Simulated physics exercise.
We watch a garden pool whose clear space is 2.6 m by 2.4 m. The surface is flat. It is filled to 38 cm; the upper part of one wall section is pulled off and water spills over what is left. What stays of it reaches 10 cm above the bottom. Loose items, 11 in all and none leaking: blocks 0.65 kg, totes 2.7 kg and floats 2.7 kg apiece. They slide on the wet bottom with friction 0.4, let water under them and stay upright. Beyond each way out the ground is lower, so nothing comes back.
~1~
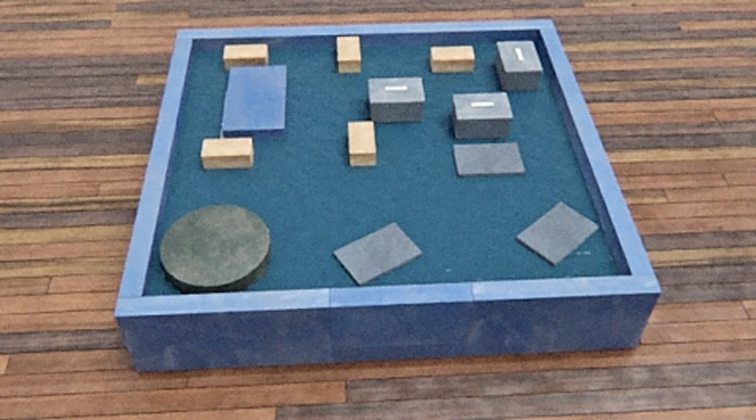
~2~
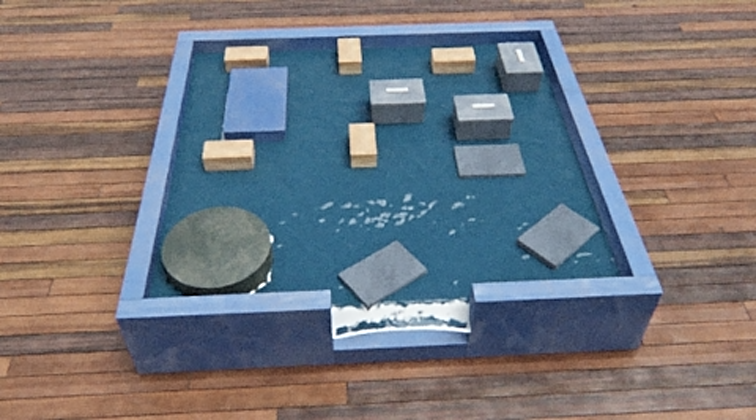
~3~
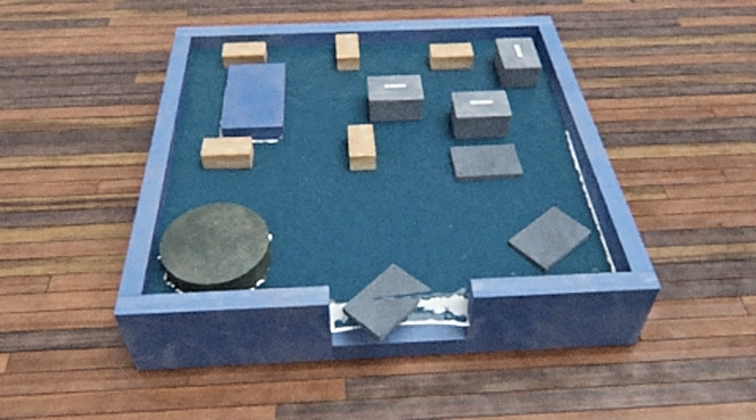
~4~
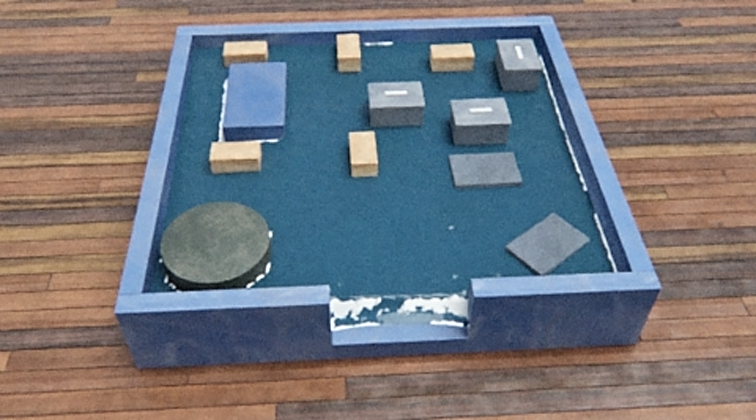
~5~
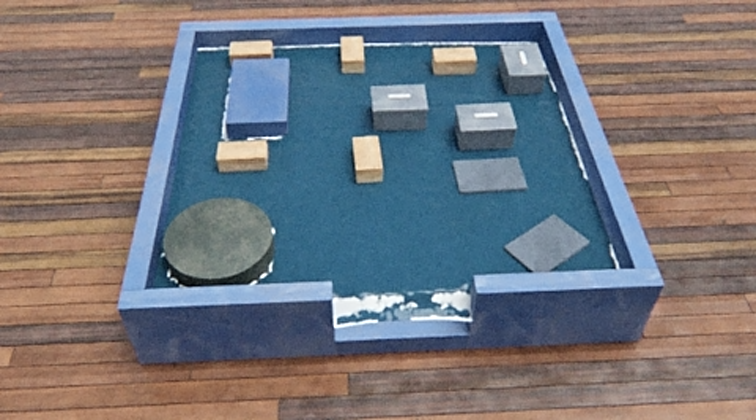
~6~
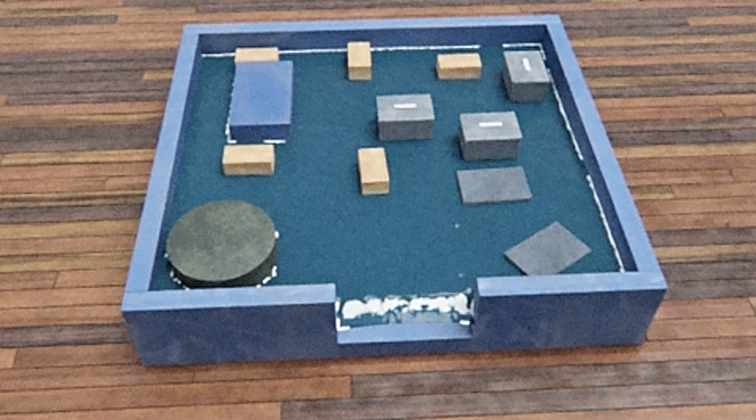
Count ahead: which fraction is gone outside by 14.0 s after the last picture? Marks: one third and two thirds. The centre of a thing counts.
It is between one and two thirds.
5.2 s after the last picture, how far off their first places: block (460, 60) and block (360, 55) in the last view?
In that order: 20 cm, 30 cm.
Then, 1.2 s after the last picture 1 of 11 are out; 10 afloat.
Then, 5.2 s after the last picture 3 of 11 are out; 8 afloat.
Then, 10.0 s after the last picture 4 of 11 are out; 7 afloat.
Then, 14.0 s after the last picture 6 of 11 are out; 5 afloat.
